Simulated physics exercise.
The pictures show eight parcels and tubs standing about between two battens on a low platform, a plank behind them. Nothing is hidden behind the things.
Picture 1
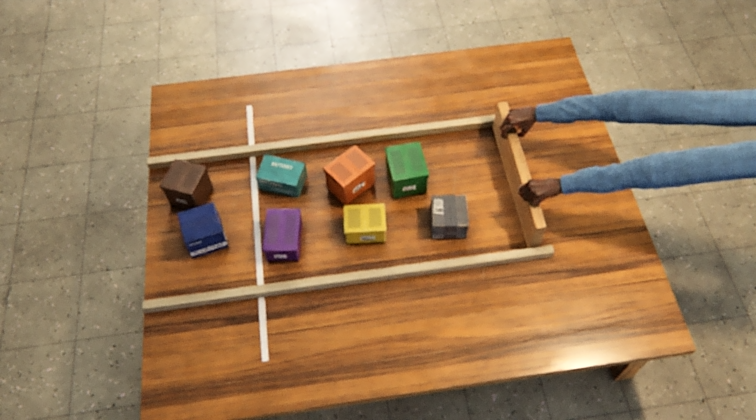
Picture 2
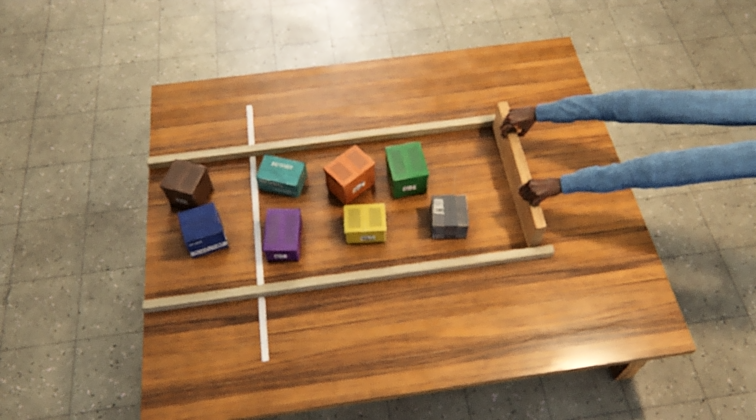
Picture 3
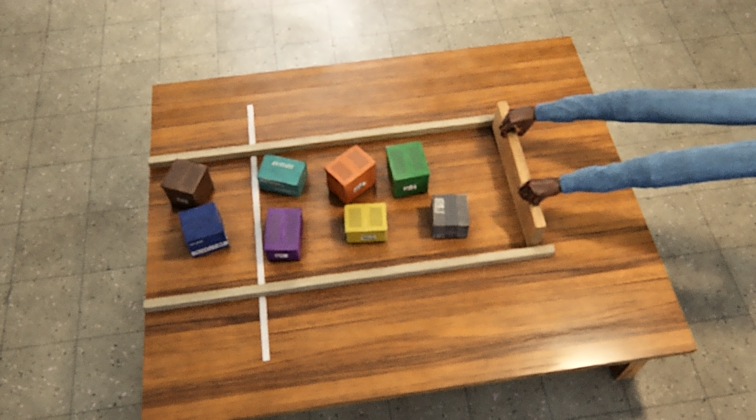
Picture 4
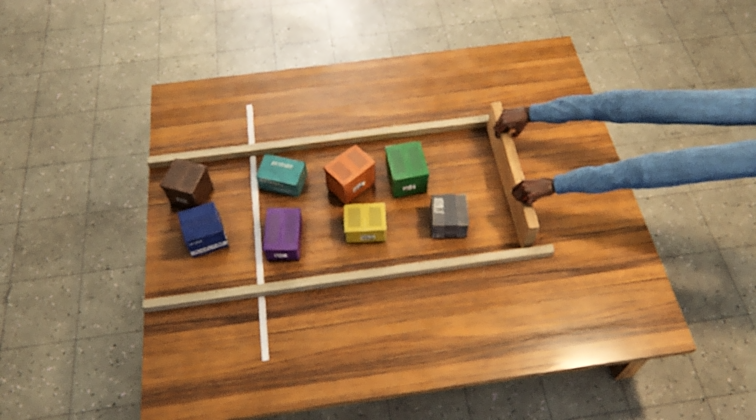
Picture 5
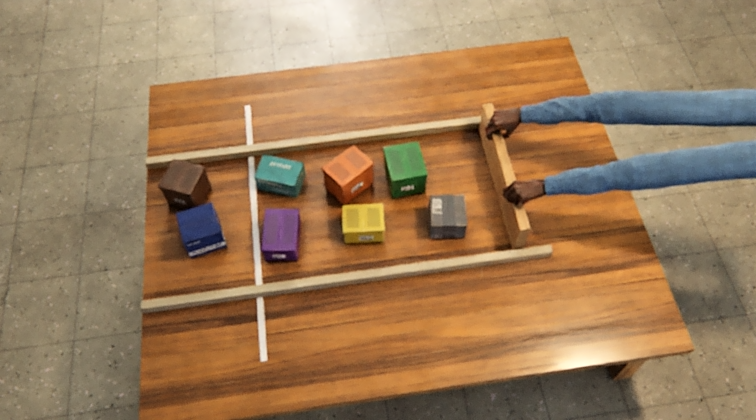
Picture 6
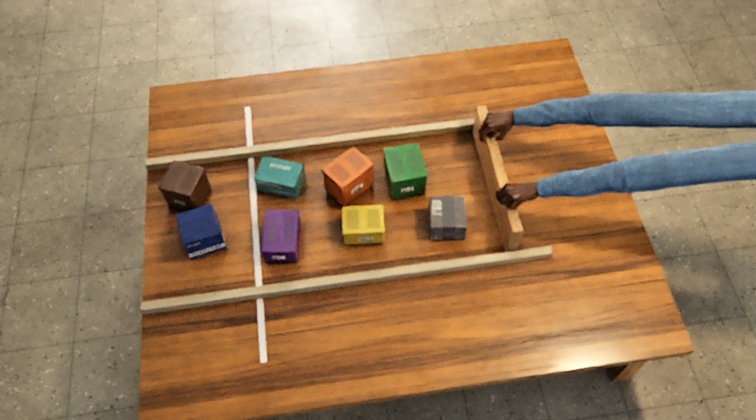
We see eight differently coloured boxes standing between two wooden rails on a table, a white strip crossing near the left. Two hands at the right hold a plank still, then slide it slightly left while the boxes stay in place.
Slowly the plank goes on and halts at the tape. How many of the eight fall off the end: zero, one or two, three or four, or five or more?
The number that fall off is one or two.
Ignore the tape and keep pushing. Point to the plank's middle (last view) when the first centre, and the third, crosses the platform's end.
Its middle is around (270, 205) and later (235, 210).
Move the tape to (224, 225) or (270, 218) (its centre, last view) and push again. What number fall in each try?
It would be 3 and 1.
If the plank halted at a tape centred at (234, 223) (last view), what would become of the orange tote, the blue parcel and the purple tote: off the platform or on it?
The orange tote does not fall; the blue parcel tumbles off; the purple tote tumbles off.
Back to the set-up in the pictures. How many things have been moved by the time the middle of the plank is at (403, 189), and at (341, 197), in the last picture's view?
4 and 6.
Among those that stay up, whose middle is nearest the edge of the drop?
The brown tote ends nearest.
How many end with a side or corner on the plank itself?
It touches 2.
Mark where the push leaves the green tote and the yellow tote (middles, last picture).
The green tote at (233, 196), the yellow tote at (197, 248).
A little later, none off yet; brown tote at rest near (186, 188); blue parcel at rest near (202, 232); purple tote at rest near (282, 236).
Next, none off yet; brown tote at rest near (186, 188); blue parcel at rest near (202, 232); purple tote shifted a little near (271, 239).
Later still, none off yet; brown tote shifted a little near (175, 192); blue parcel shifted about its own width near (171, 233); purple tote shifted about its own width near (208, 247).
When it is over, the number that fall off is one or two; down, blue parcel.
